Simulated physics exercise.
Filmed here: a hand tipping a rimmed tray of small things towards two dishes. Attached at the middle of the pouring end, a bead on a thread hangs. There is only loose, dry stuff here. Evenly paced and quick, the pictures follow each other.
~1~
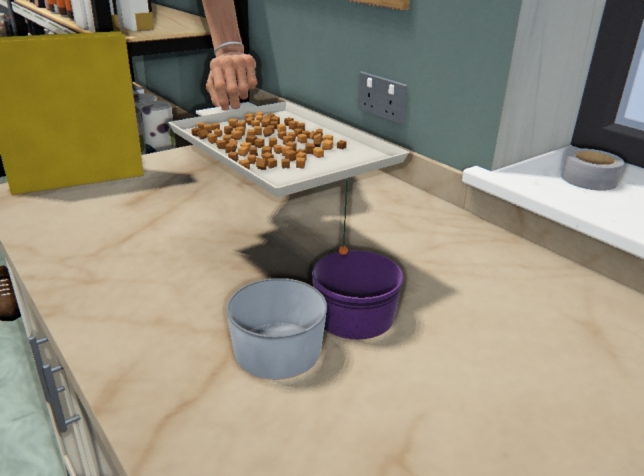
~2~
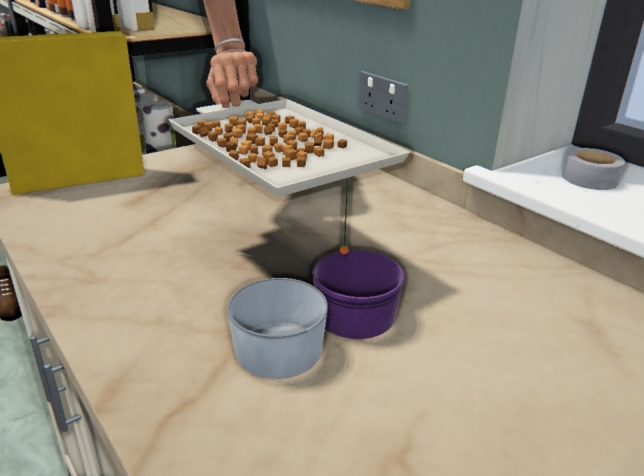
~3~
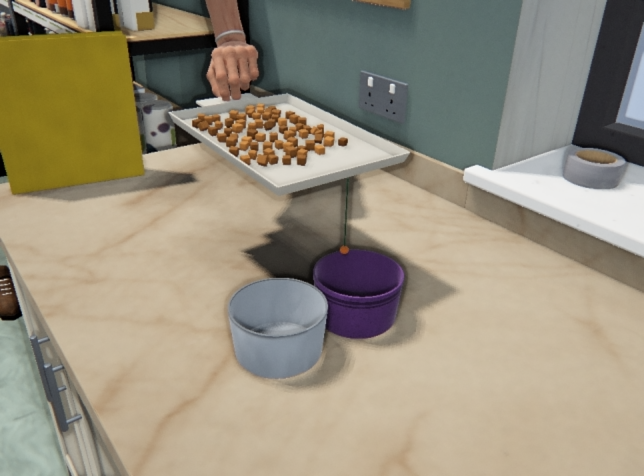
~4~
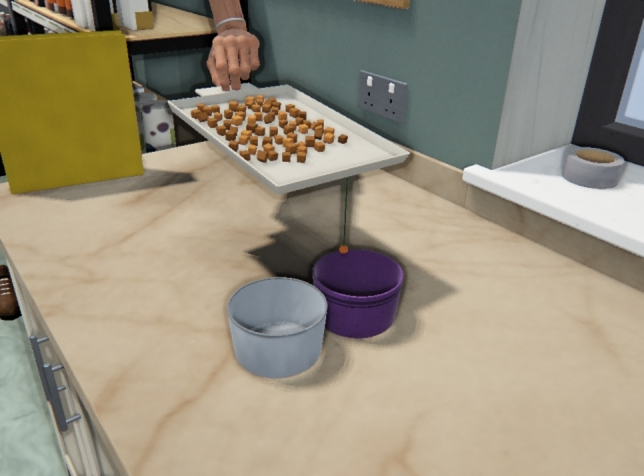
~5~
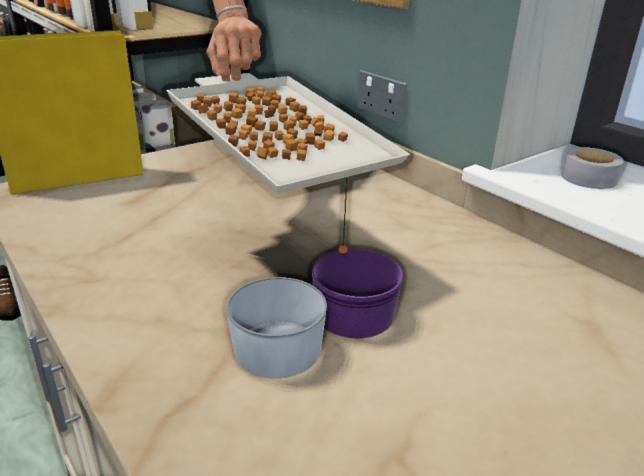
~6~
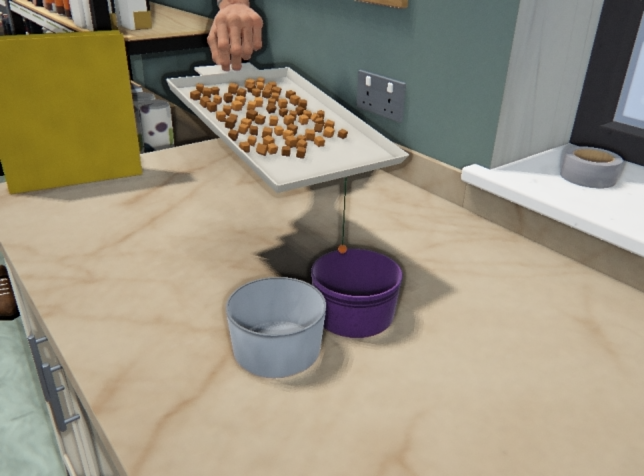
In this clip, a hand holds a rimmed tray of brown cubes above a grey dish and a purple dish on a counter, then gradually raises the tray's far end, tilting it slightly while the cubes stay on it.
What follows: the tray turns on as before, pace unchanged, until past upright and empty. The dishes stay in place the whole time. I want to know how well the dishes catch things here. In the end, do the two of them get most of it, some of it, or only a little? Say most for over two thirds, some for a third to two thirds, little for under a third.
They get some of it.
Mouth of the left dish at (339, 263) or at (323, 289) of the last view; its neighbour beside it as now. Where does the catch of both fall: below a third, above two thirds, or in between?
On the first try the answer is in the middle band, and on the second it is above two thirds.
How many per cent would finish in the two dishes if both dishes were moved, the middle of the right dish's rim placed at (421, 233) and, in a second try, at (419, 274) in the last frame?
In order: 60 percent and 60 percent.
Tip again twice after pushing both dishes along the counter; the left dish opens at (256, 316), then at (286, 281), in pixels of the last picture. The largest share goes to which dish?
Going by the two tries in order: The right-placed dish, then the right-placed dish.
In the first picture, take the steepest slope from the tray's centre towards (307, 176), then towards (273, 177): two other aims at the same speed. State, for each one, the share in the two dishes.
Roughly 80 percent, then 40 percent.
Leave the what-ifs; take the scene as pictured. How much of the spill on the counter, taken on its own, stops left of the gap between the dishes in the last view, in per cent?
Near 0 %.
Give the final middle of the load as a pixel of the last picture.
Near (379, 322).
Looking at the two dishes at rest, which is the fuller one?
The winner: The right side.
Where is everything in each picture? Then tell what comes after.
The first picture shows corners of the pouring end at (278, 185) and (404, 152), level; middle of the load at (273, 142), brown sugar cubes; left dish at (305, 350); right dish at (386, 312); bead on its thread at (343, 251).
The second picture shows corners of the pouring end at (279, 185) and (404, 151), level; middle of the load at (273, 141).
The third picture shows corners of the pouring end at (279, 184) and (405, 152), tipped barely, lowest at the right corner; middle of the load at (274, 137).
The fourth picture shows corners of the pouring end at (279, 183) and (405, 152), tipped a little, lowest at the right corner; middle of the load at (273, 132).
The fifth picture shows corners of the pouring end at (279, 183) and (404, 153), tipped a little, lowest at the right corner; middle of the load at (274, 126).
The sixth picture shows corners of the pouring end at (279, 182) and (404, 153), tipped a little, lowest at the right corner; middle of the load at (273, 121); left dish at (305, 349); right dish at (385, 310).
Soon after the last picture, tray tipped steeply; nearly all on the tray; a stray few outside both; a small part in the air.
A little later, tray tipped right over; most on the tray; a stray few in the right dish; a small part outside both.
Later still, tray tipped past a quarter turn; about half in the right dish; about half outside both.
At rest, tray tipped past a quarter turn; none in the left dish; about half in the right dish; about half outside both.
